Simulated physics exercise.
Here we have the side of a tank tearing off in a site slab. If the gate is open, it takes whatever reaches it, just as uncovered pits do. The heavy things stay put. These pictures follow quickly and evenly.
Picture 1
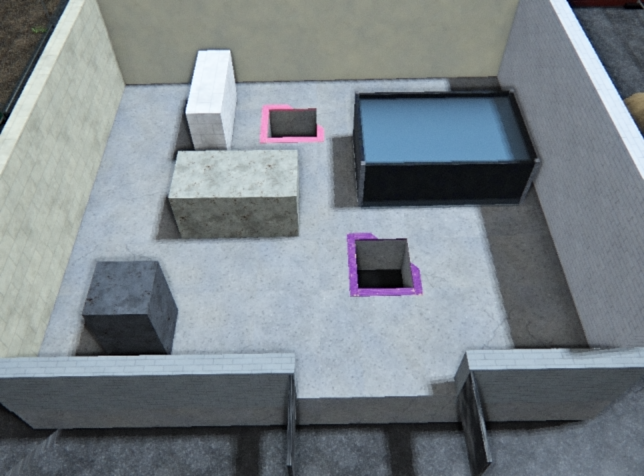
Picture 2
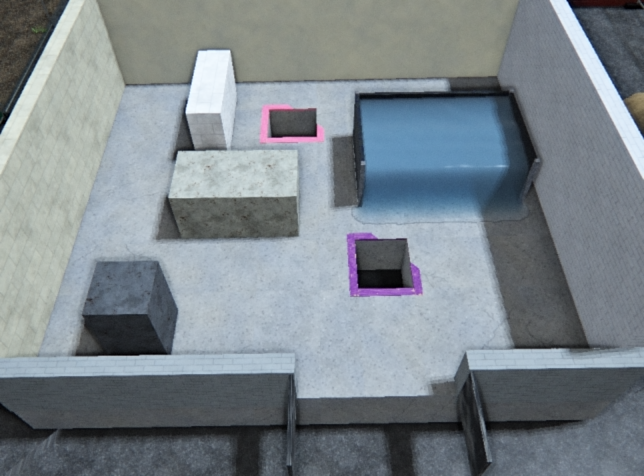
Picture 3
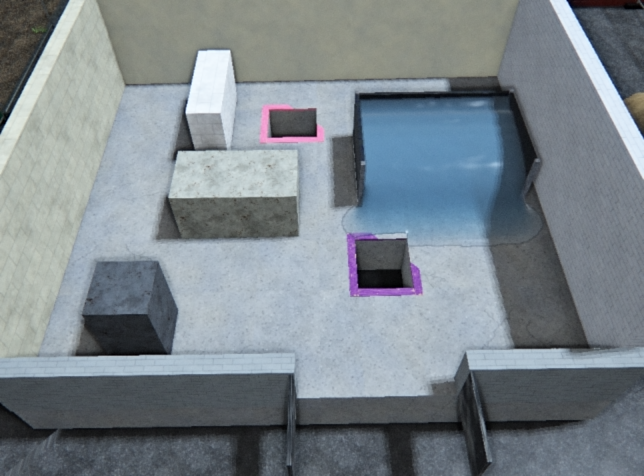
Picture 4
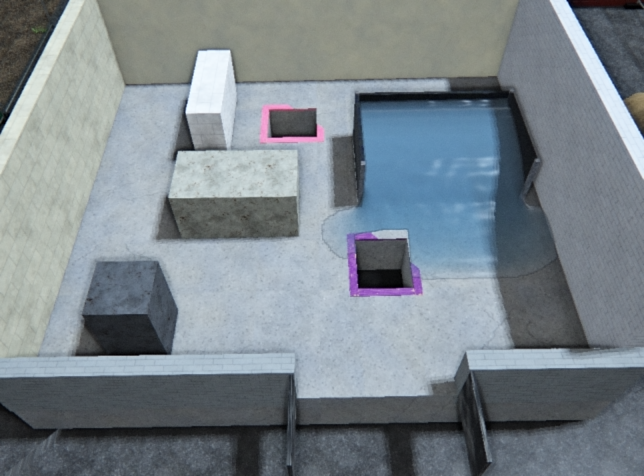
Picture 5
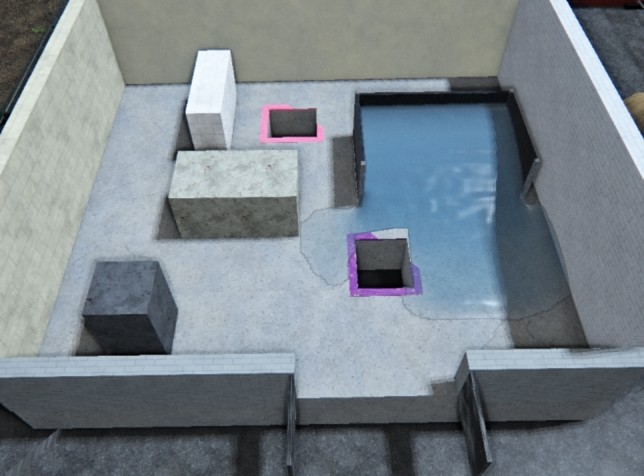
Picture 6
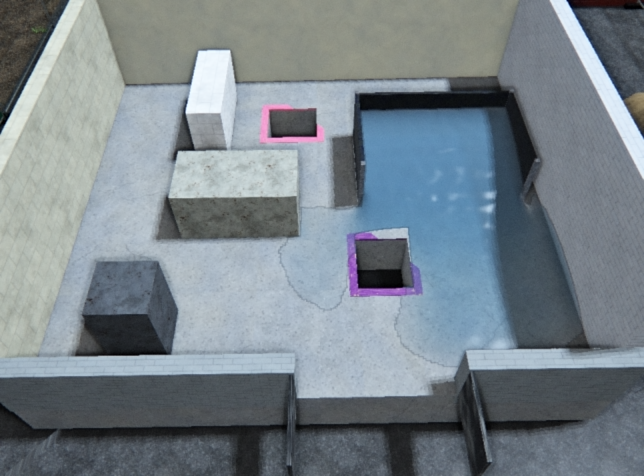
Water pours from the tank's open front and spreads across the slab around the purple-edged pit.
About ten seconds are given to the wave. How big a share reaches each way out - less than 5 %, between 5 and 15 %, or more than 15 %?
Result: Gate: The top band; purple pit: The top band; pink pit: The bottom band.
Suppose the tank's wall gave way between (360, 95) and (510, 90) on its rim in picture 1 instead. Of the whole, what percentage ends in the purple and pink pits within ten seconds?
Purple takes 2 in a hundred, pink takes 30 in a hundred.
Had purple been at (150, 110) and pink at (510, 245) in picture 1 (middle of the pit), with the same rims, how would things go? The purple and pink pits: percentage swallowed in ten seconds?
For purple, 0 in a hundred; for pink, 45 in a hundred.
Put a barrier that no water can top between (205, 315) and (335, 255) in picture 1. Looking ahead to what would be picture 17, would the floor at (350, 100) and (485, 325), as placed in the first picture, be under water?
Spared, then swamped.
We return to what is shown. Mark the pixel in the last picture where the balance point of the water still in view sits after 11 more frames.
Around (460, 257).
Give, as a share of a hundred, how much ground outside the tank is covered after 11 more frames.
The answer is around 30 per cent.
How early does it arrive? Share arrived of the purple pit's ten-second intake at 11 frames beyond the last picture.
Estimated share: About 50 %.
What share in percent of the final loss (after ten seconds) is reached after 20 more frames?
Somewhere around 65 per cent, I'd say.
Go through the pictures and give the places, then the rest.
The tank at (441, 130) is whole and still, in the first picture.
Water pours out at (443, 188) and has run to (355, 210), in the second picture.
The front is at (348, 225), out from the gap at (442, 191), in the third picture.
The front is at (330, 237), out from the gap at (442, 193), in the fourth picture.
Water pours out at (442, 194) and has run to (568, 289), in the fifth picture.
The front is at a hidden place, out from the gap at (442, 194), in the sixth picture.
A moment on, water covers 30 % of the floor; the gate 2 %, the purple pit 15 %, the pink pit 0 %.
Next, water covers 30 % of the floor; the gate 7 %, the purple pit 22 %, the pink pit 0 %.
Then, water covers 35 % of the floor; the gate 15 %, the purple pit 28 %, the pink pit 0 %.
Later, water covers 60 % of the floor; the gate 19 %, the purple pit 37 %, the pink pit 0 %.
In the end, water covers 70 % of the floor; the gate 22 %, the purple pit 43 %, the pink pit 0 %.
